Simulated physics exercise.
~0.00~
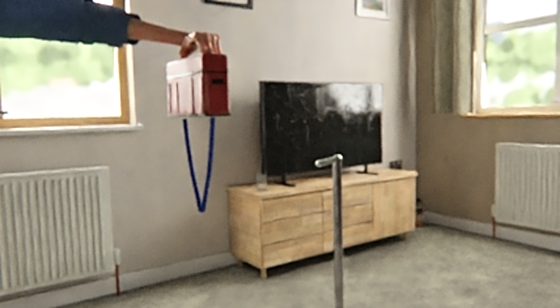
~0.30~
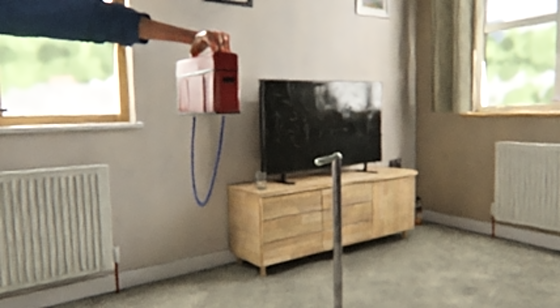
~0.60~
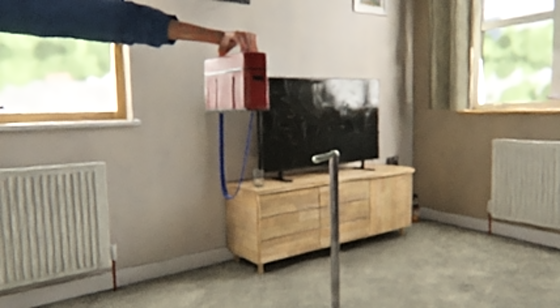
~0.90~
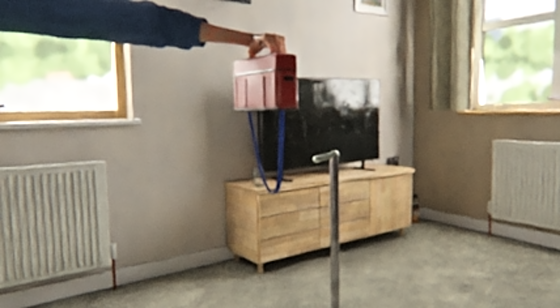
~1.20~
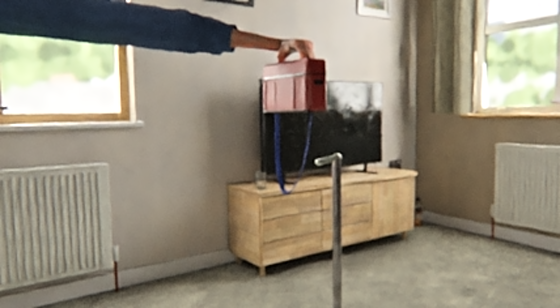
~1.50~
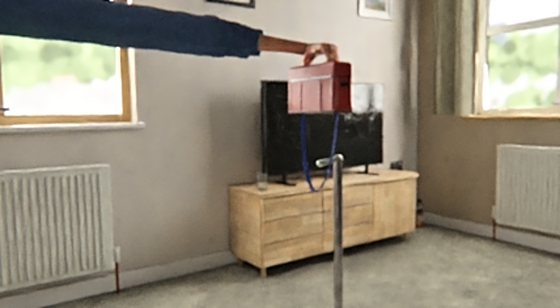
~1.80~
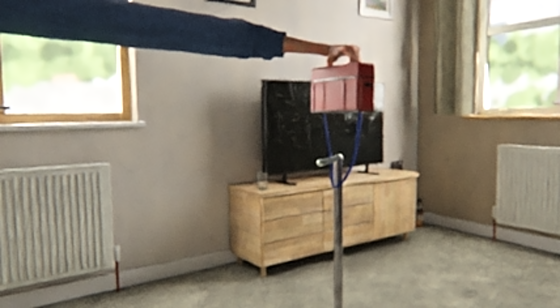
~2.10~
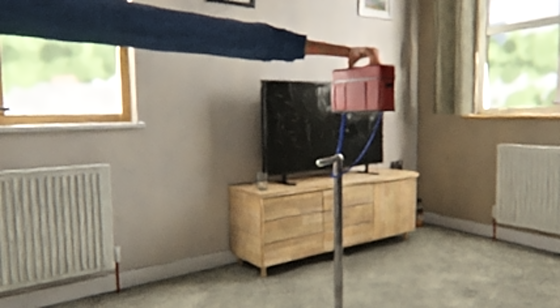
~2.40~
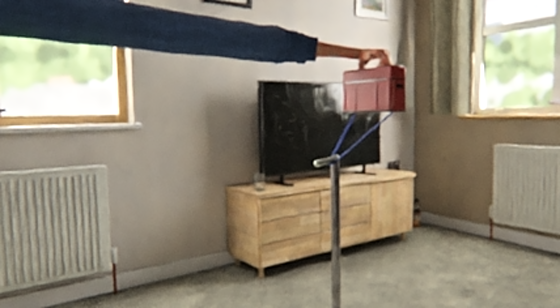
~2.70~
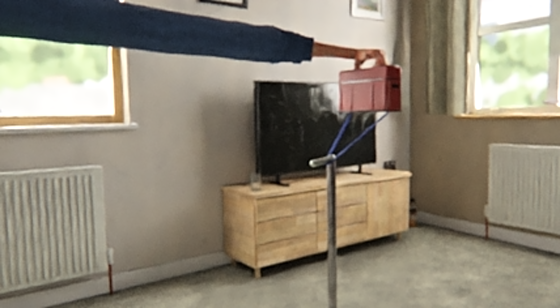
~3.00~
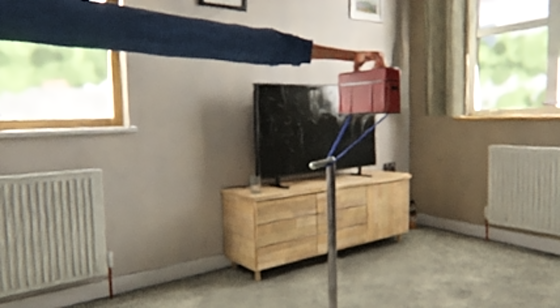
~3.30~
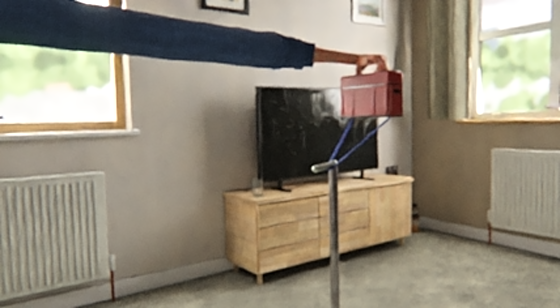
Hand carrying a red case rightward past a hooked post, its dangling blue loop catching and pulling tight as the hand stops.
